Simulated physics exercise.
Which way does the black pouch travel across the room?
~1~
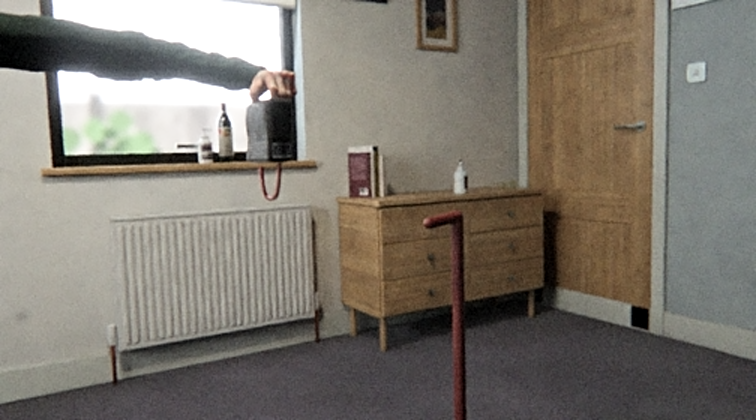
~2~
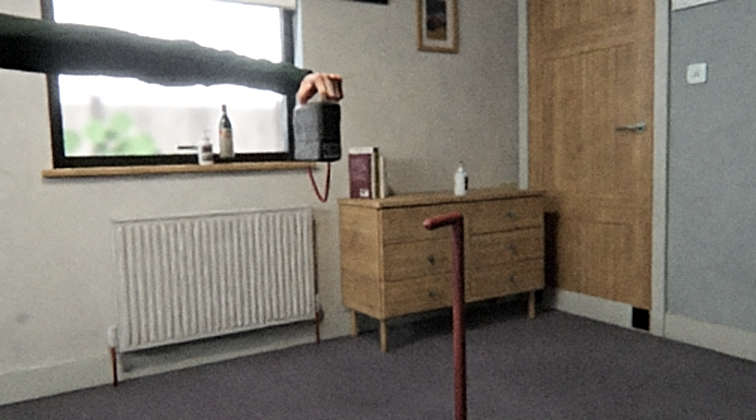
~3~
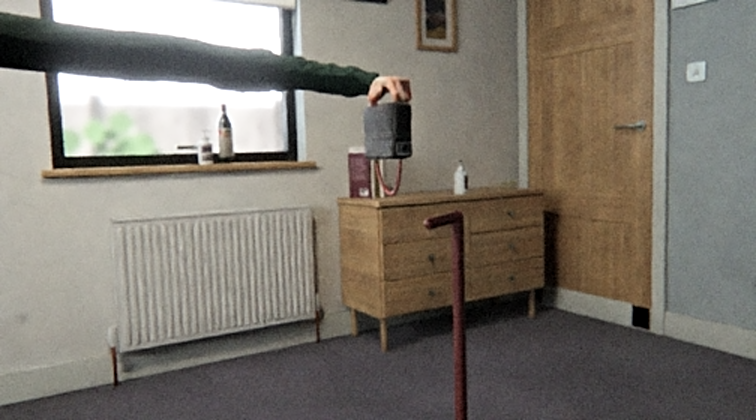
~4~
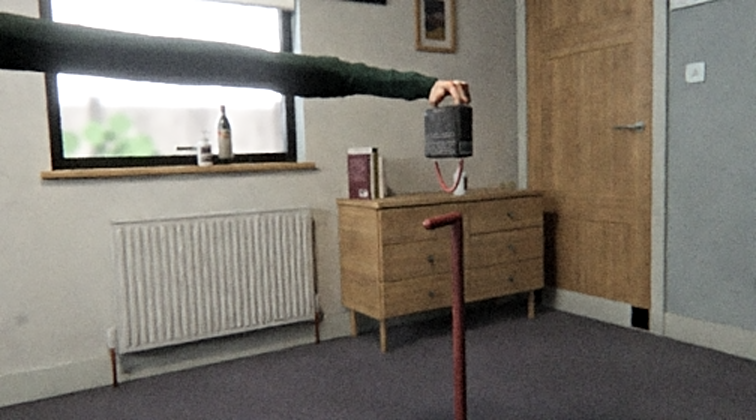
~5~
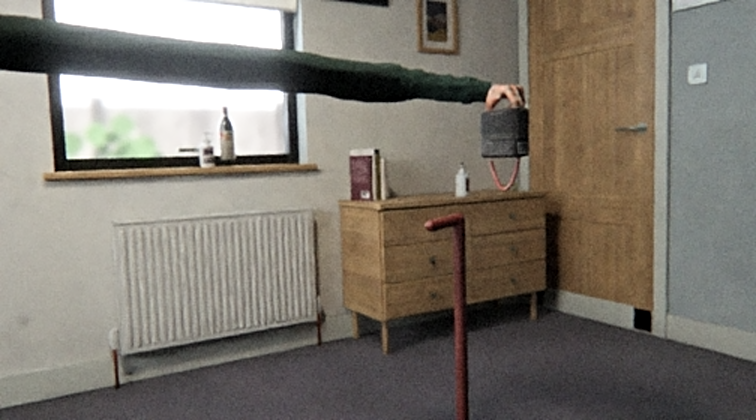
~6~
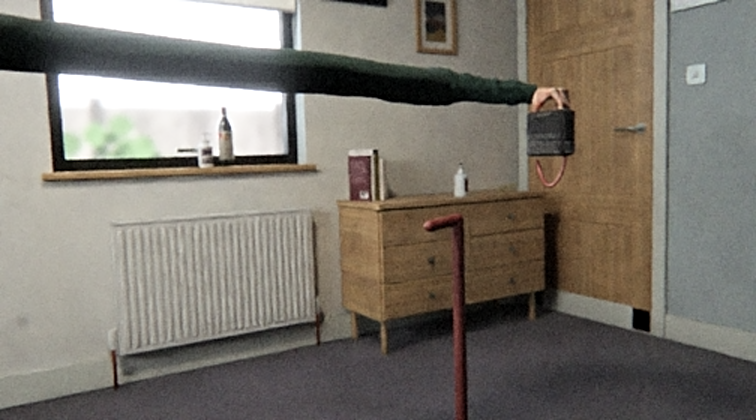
The black pouch moves to the right, going from the window side past the hooked post towards the wooden door.
